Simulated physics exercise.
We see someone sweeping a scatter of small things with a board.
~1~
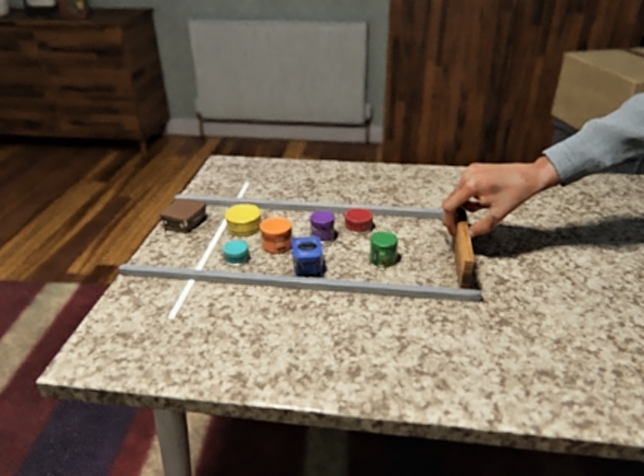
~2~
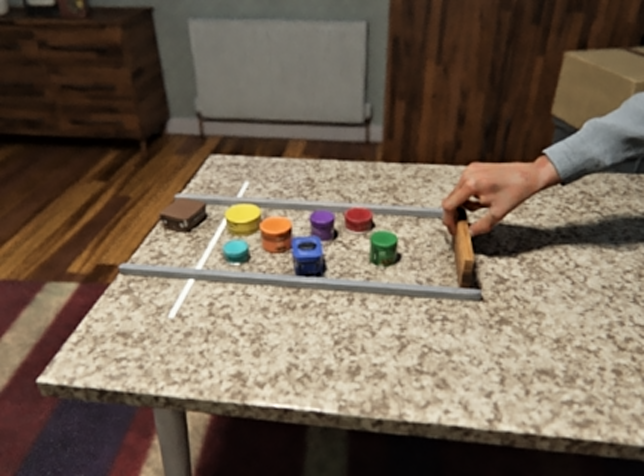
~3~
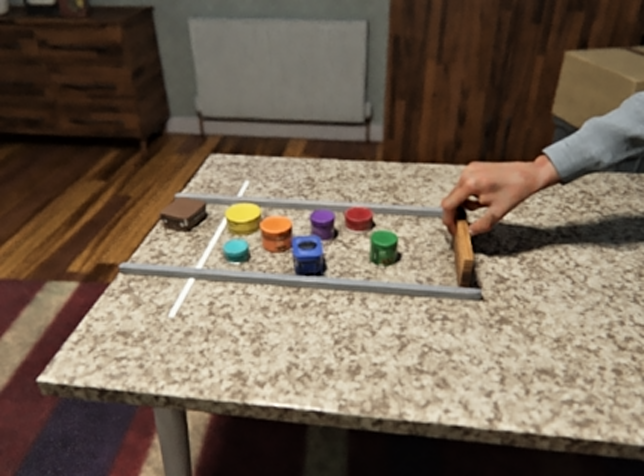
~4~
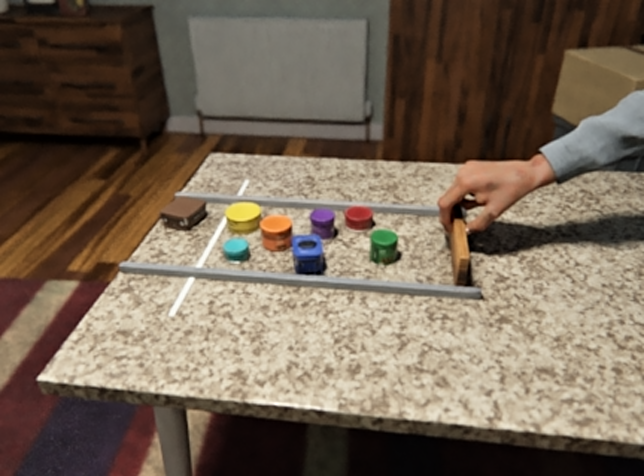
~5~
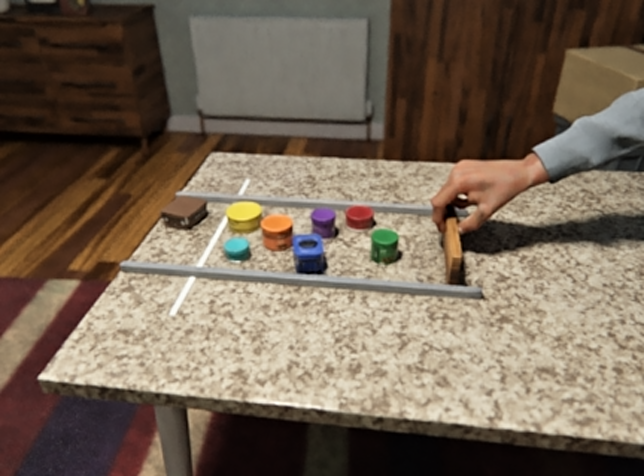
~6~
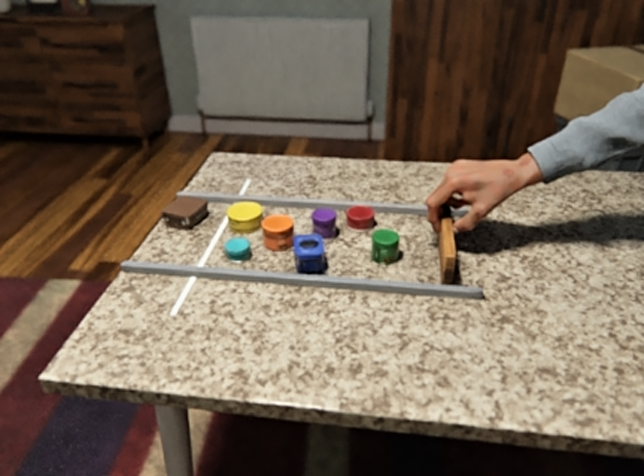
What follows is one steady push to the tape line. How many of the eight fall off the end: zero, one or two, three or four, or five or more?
Outcome: The number that fall off is one or two.
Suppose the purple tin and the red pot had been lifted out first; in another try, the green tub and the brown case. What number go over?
It would be 0 and 0.
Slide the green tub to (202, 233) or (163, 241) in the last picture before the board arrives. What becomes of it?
Place by place, it is kept; does not fall.
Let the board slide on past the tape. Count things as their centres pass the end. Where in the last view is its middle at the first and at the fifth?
First at (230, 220), next at (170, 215).
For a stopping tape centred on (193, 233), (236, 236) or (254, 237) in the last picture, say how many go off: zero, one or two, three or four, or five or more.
Taking them in turn, one to two; zero; not one.
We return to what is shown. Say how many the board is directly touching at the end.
4 of them.
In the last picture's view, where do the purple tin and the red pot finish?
About (210, 217), and the other about (217, 208).
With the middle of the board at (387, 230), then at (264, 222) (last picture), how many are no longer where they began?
At the one place 1, at the other 7.
A little later, none off yet; brown case at rest near (186, 213); yellow tub at rest near (245, 217); turquoise tin at rest near (238, 251).
Next, none off yet; brown case at rest near (186, 213); yellow tub shifted about its own width near (221, 213); turquoise tin shifted about its own width near (204, 244).
When it is over, the number that fall off is one or two; down, brown case.
